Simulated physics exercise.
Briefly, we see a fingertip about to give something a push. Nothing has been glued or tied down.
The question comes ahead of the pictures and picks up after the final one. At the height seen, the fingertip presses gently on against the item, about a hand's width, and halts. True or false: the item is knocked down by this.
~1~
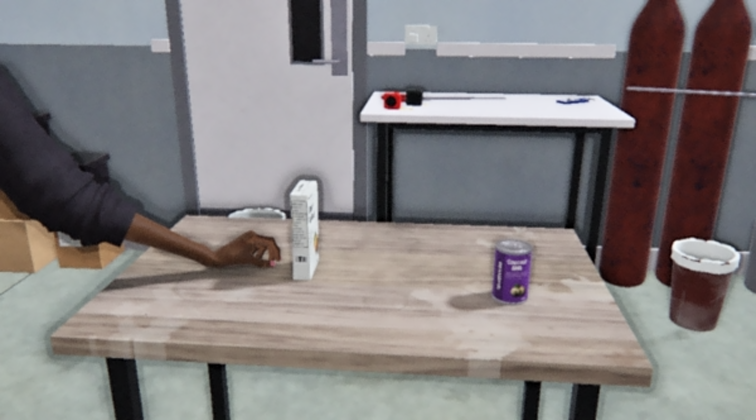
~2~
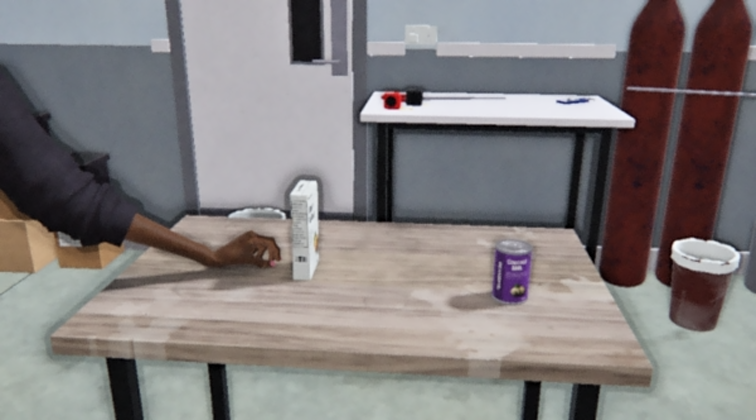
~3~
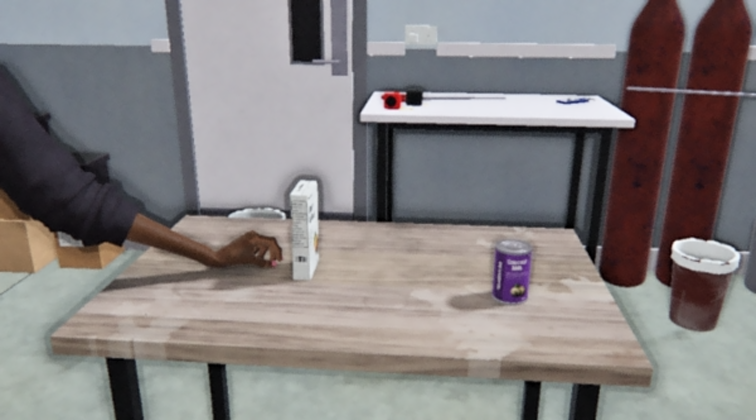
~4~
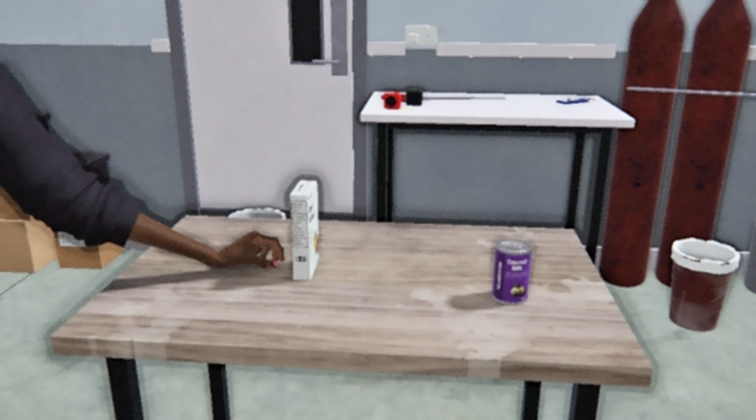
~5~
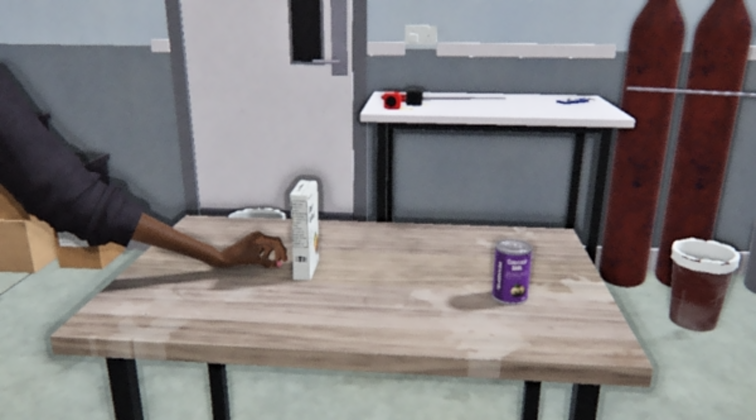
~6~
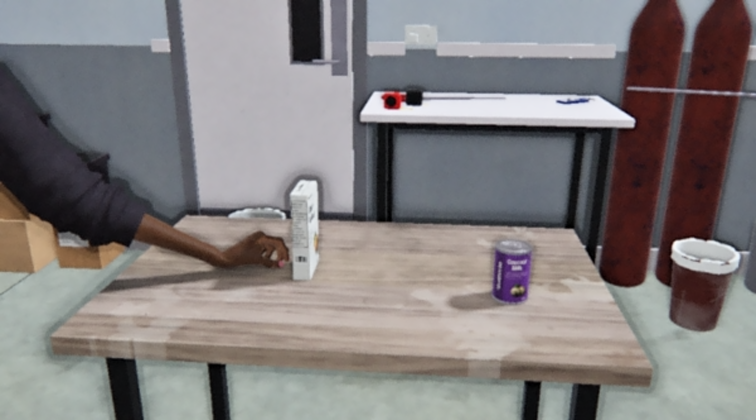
False.
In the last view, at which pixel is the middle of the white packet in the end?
Around (361, 232).
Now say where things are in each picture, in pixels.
The first frame shows white packet (305, 230).
The second frame shows white packet (305, 230).
The third frame shows white packet (305, 230).
The fourth frame shows white packet (305, 230).
The fifth frame shows white packet (305, 230).
The sixth frame shows white packet (305, 230).
Then, 0.80 s past the last view, white packet displaced a little near (323, 230).
Then, 1.40 s past the last view, white packet displaced about its own width near (345, 231).
Finally, moved from the start, white packet. Final places as the last picture's camera would see them, white packet near (361, 232).
